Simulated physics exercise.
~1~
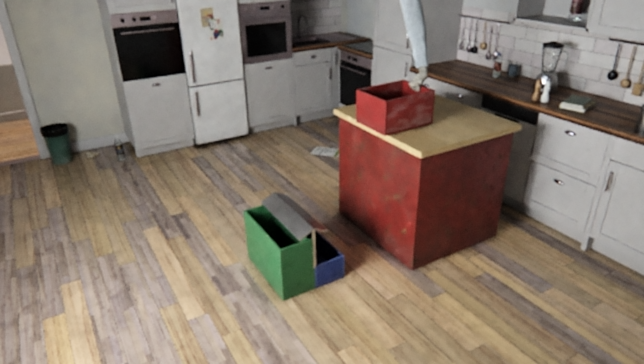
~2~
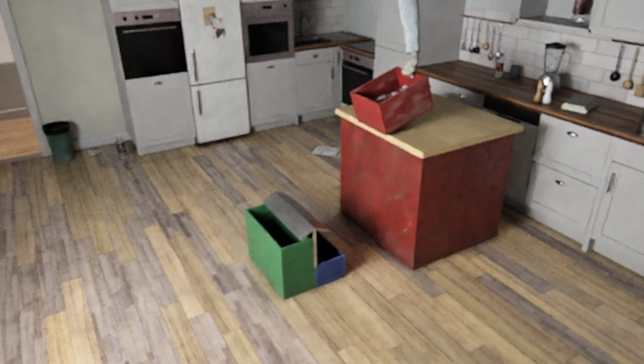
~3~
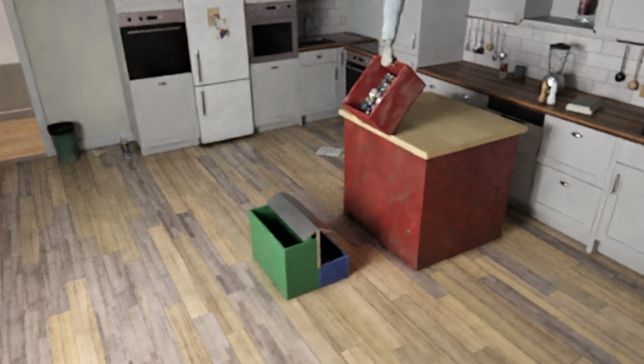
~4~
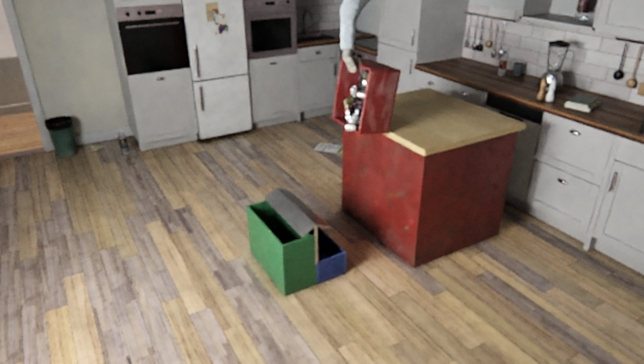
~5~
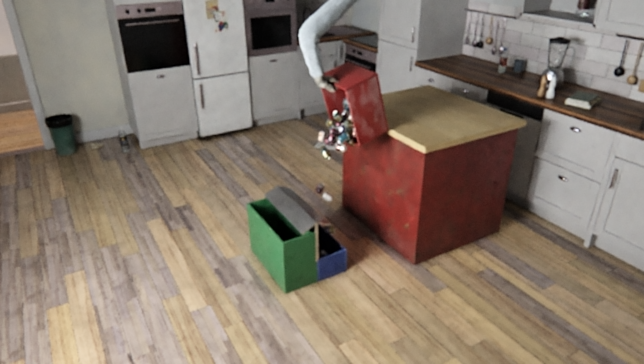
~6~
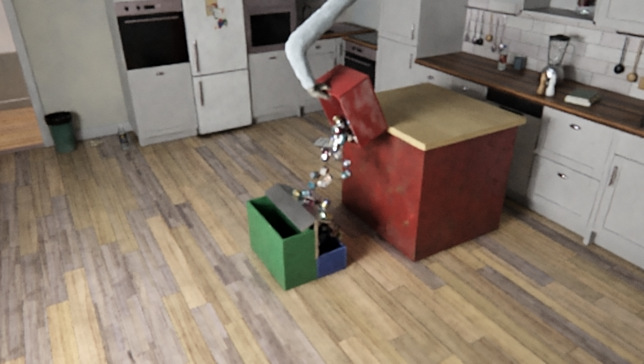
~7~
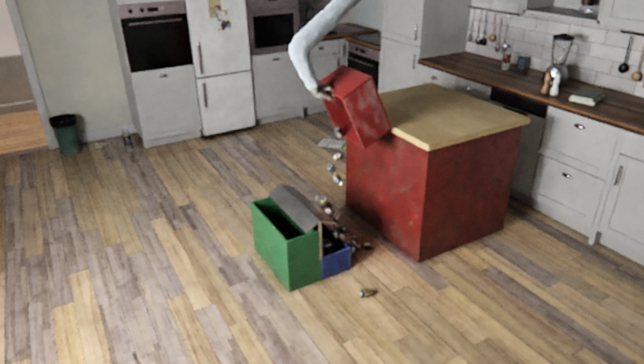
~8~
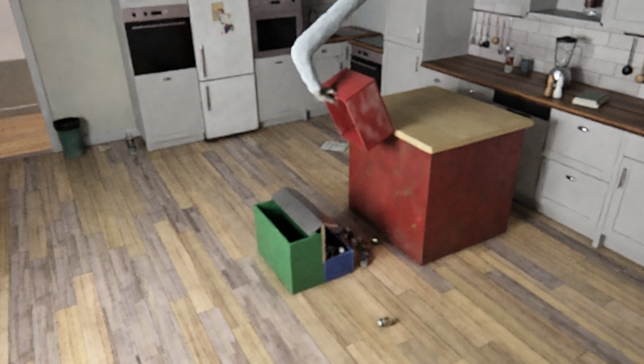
A red crate on a kitchen bench was tipped steeply leftward by a pale robotic arm, spilling small cans toward the green and blue containers below; many landed in the blue tub, while others ended on the wooden floor beside it.
